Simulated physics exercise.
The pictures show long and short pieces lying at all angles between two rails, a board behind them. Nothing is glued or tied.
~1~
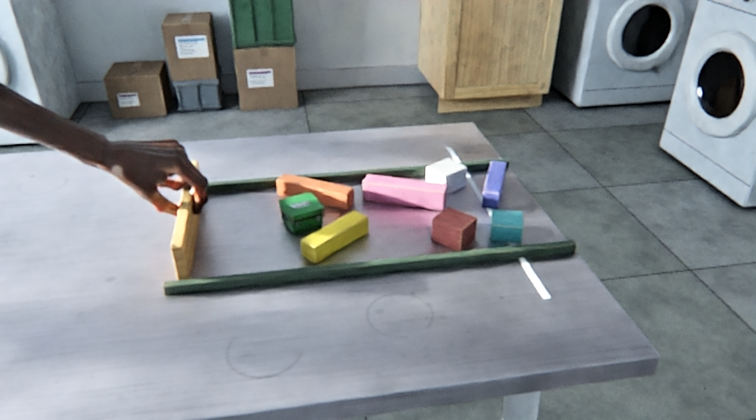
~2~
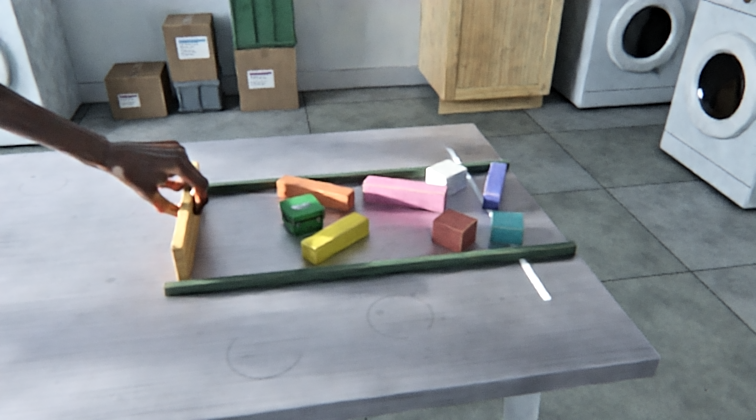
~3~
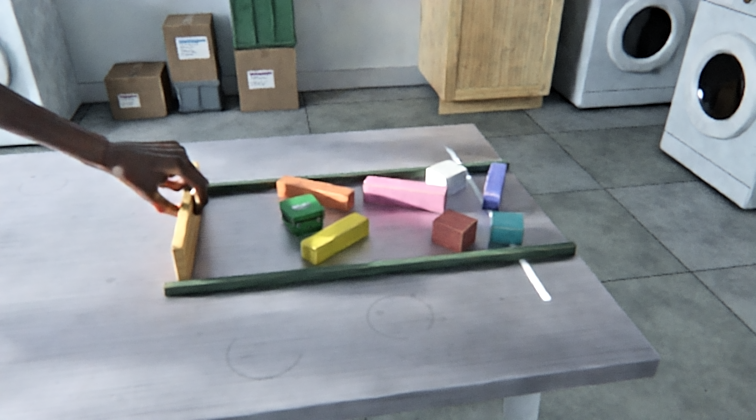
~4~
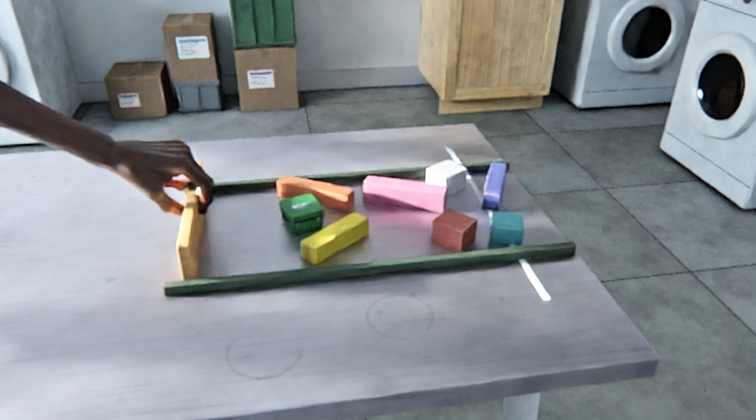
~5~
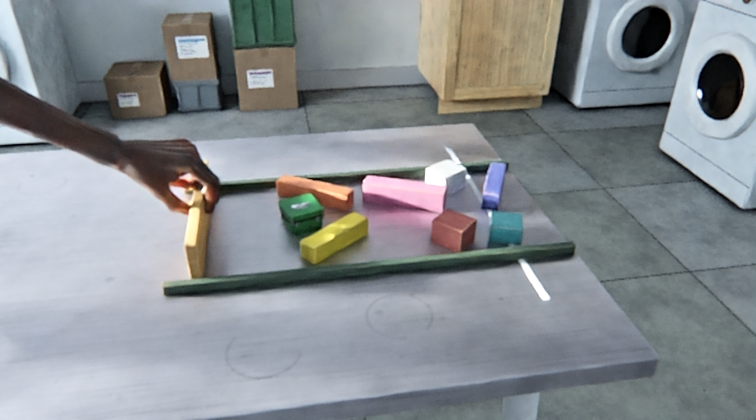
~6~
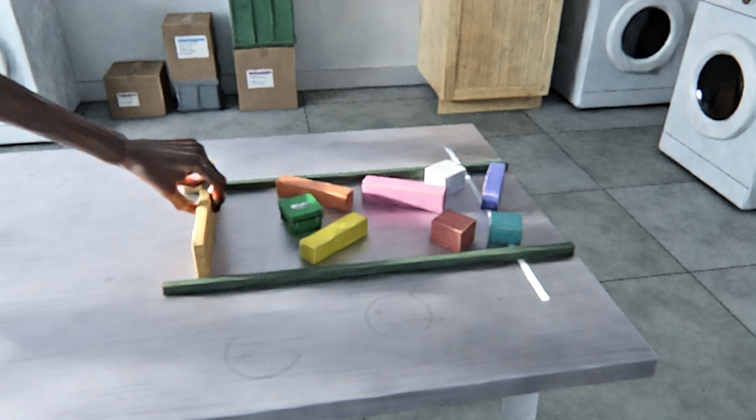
A hand slides an upright board slightly right between two rails toward scattered colored blocks.
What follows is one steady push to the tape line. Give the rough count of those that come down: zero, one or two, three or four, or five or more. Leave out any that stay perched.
In the end the number that fall off is three or four.
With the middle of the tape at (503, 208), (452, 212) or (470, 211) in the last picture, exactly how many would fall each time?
In that order 5, 0 and 1.
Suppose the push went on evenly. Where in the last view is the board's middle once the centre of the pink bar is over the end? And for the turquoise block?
At (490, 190) for the pink bar; at (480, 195) for the turquoise block.
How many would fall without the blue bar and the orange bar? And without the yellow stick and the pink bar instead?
The counts: 1 and 1.
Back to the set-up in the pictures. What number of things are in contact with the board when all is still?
3 of them.
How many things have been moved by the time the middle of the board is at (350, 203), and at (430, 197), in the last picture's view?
By then 4, and 8.
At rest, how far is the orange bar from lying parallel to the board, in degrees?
About 35°.
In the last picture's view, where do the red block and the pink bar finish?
The red block stops around (555, 227); the pink bar around (518, 178).
A little later, none off yet; blue bar at rest near (494, 186); turquoise block at rest near (505, 228); white block at rest near (446, 178).
Next, none off yet; blue bar at rest near (494, 186); turquoise block at rest near (506, 228); white block shifted a little near (458, 175).
When it is over, the number that fall off is three or four; down, white block, turquoise block and blue bar.
